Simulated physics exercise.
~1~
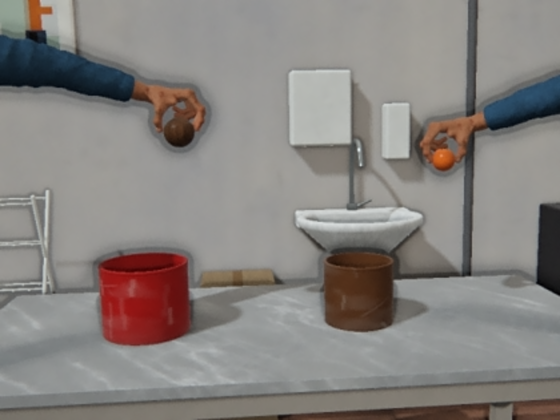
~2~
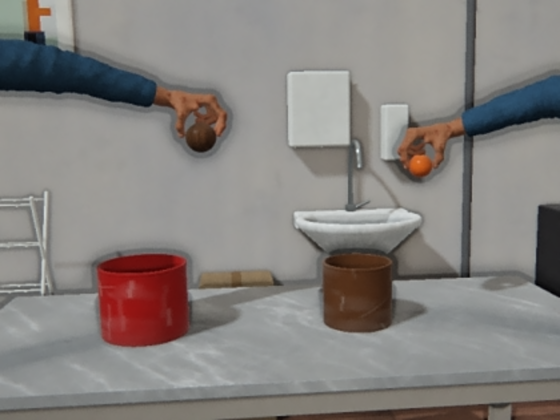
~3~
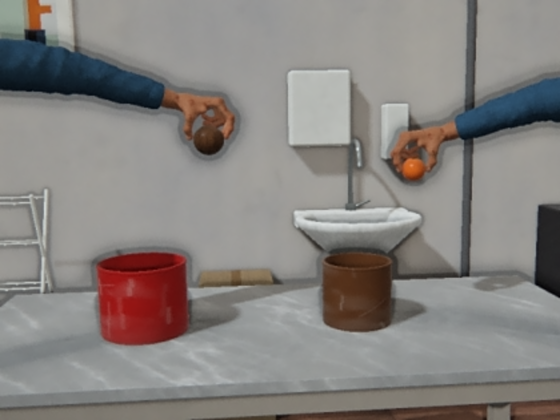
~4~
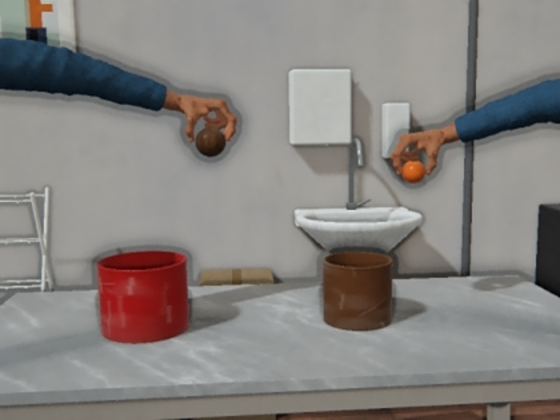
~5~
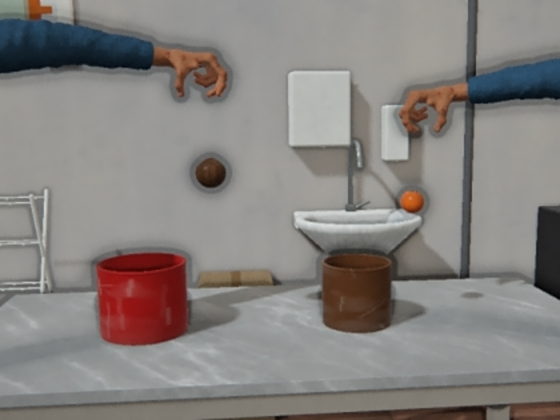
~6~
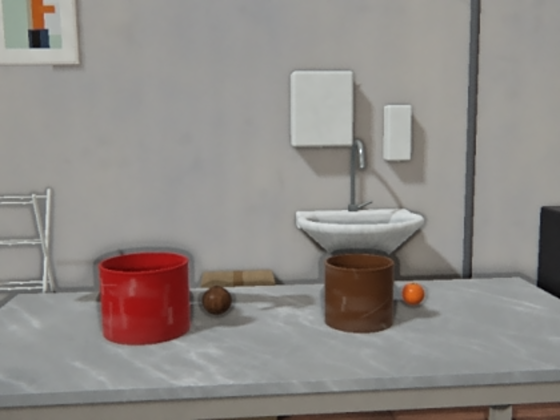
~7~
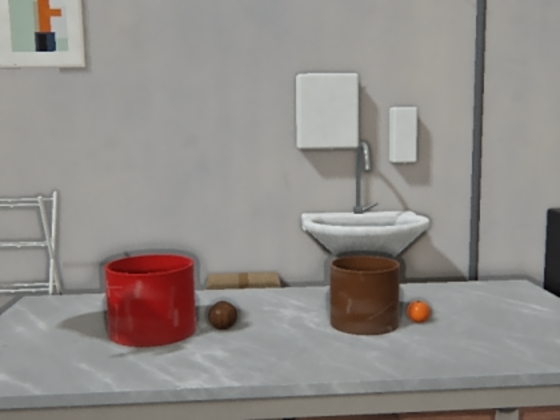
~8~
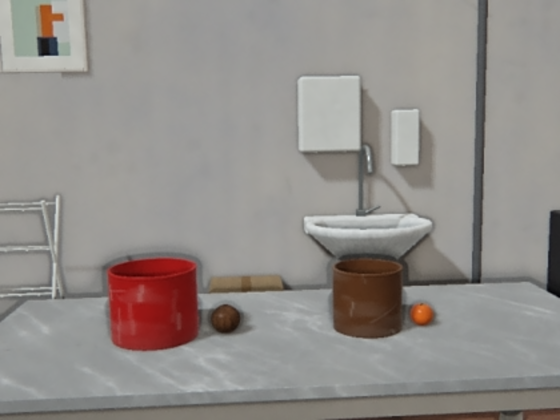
Brown ball and orange ball released by two hands, dropping beside a red pot and a brown pot, missing both.
